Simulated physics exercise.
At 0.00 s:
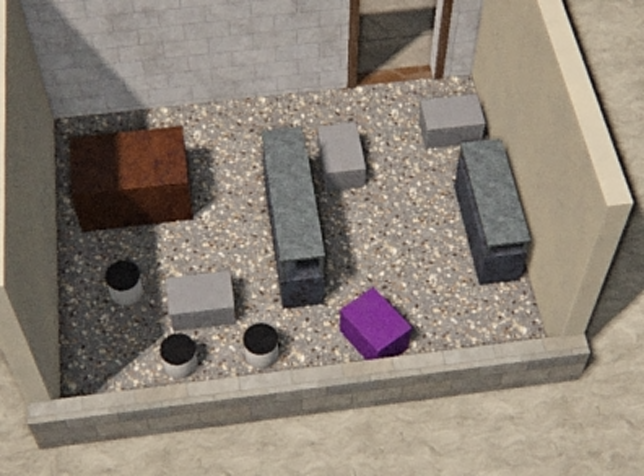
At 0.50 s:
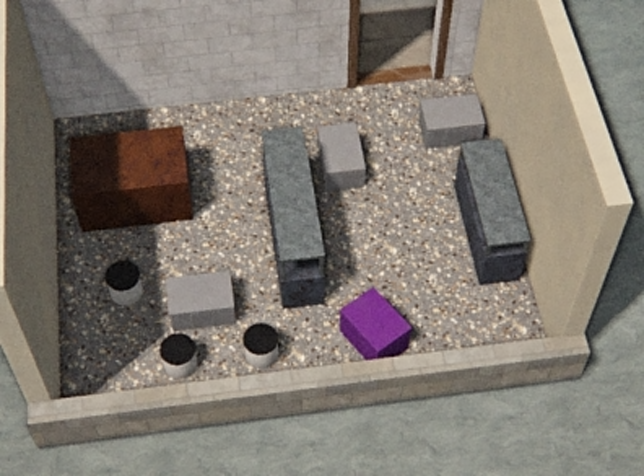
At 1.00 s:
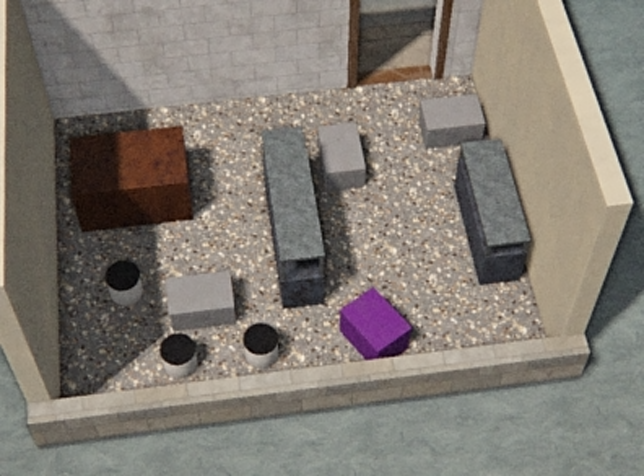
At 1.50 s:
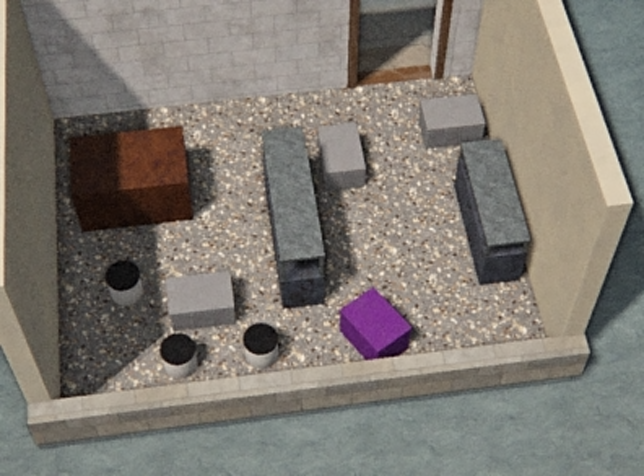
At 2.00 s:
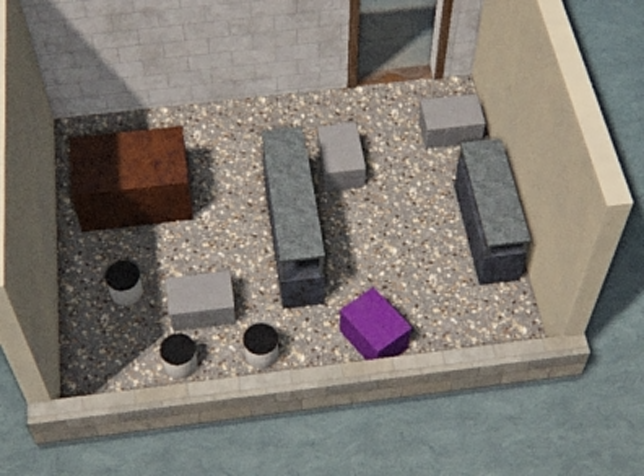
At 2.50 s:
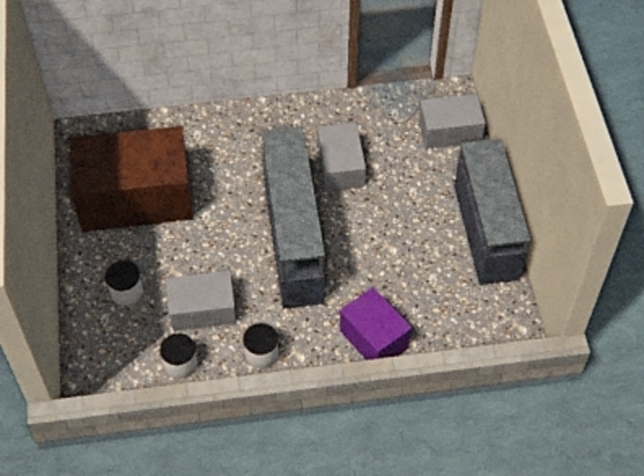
Water spreads over the ground outside and reaches the doorway while everything inside stays still.
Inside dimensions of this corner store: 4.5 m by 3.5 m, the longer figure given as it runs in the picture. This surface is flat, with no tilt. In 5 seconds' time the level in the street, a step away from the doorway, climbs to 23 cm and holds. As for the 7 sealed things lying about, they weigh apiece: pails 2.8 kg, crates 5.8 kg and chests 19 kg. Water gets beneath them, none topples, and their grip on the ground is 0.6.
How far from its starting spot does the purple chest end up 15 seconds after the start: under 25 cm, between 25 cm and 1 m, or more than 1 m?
It ends up more than 1 m away.
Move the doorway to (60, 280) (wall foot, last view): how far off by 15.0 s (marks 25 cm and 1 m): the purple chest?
Observation: Purple chest small displacement.
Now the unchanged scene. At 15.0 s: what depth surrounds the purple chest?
Near 14 cm deep.
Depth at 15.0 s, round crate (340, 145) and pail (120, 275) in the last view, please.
First roughly 9 cm, second roughly 10 cm.
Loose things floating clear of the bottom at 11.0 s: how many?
It comes to 6 of them.
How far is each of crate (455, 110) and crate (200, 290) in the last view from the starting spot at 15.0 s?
Net displacement, in order: 250 cm; 100 cm.
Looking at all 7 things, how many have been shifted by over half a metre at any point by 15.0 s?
The number is 7.
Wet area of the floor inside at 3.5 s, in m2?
Near 2.0 m2 in all.
After 3.5 s the purple chest is near (376, 319), 0.0 m from its start, aground; 0 afloat.
After 6.8 s the purple chest is near (374, 322), 0.0 m from its start, aground; 2 afloat.
After 11.0 s the purple chest is near (181, 329), 1.8 m from its start, aground; 6 afloat.
After 15.0 s the purple chest is near (72, 304), 2.7 m from its start, afloat; 7 afloat.
